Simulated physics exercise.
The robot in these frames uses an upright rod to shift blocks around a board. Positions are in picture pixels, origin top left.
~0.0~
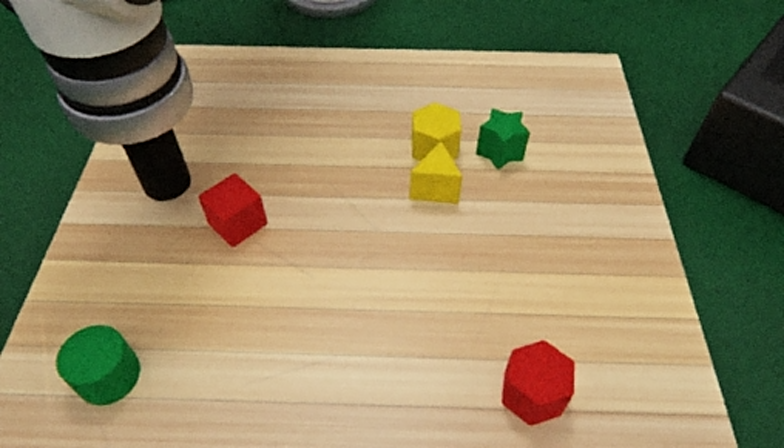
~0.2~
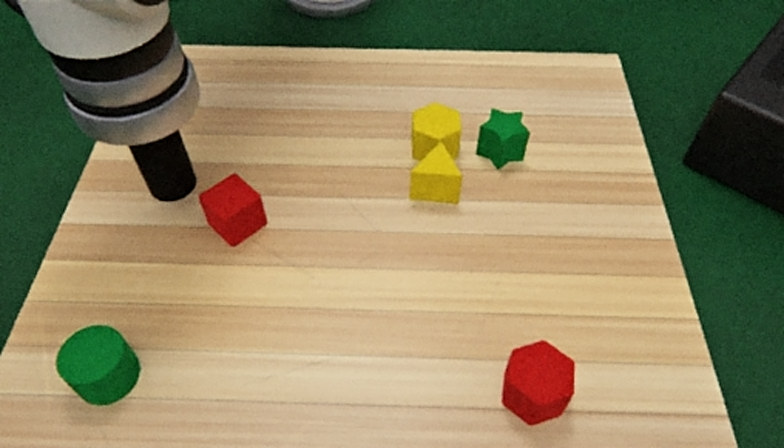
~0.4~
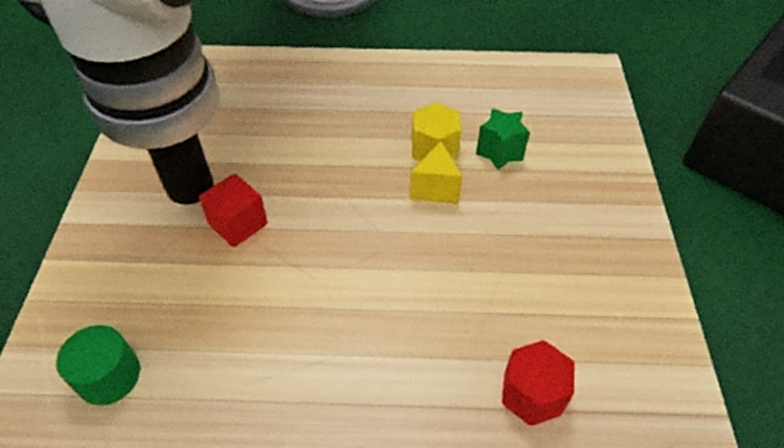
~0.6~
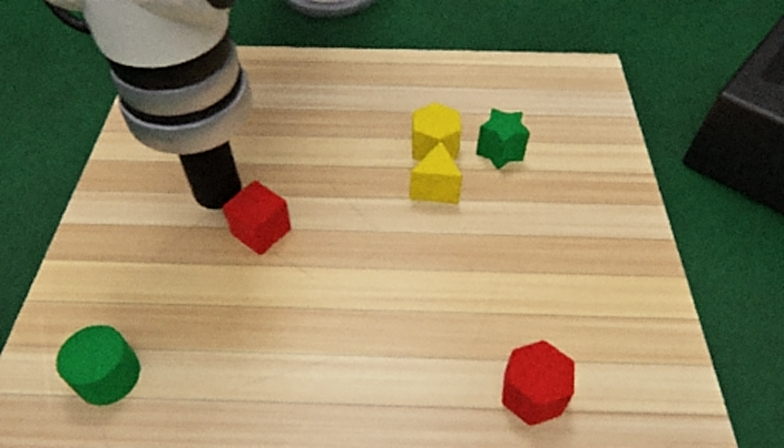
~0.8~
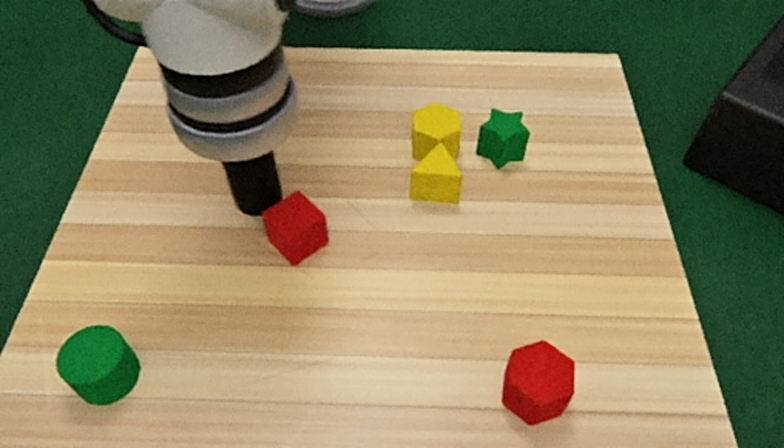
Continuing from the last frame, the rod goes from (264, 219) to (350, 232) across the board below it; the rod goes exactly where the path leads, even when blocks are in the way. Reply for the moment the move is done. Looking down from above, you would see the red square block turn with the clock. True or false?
That is true.
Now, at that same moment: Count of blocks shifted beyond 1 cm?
Count: One.
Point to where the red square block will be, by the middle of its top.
Its top face will be centred at roughly (353, 244).
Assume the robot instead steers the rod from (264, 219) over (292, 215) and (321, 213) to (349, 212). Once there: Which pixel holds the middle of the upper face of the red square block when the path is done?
It should be at (319, 223) by then.
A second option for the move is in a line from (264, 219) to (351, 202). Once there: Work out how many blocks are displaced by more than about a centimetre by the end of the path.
It moves one block.
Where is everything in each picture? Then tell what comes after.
In the first picture, tip of the rod at (168, 184), middles of tops, red square block at (229, 195), yellow triangular block at (438, 162).
In the second picture, rod at (173, 185), nothing pushed.
In the third picture, rod at (190, 187), nothing pushed.
In the fourth picture, rod at (219, 192), red square block at (254, 203).
In the fifth picture, rod at (259, 198), red square block at (293, 213), yellow triangular block at (438, 162).
On the path given first. Halfway along, rod at (304, 205); red square block at (331, 228), turned 15° clockwise.
At the end, rod at (349, 212); red square block at (353, 244), turned 40° clockwise; yellow triangular block unmoved.
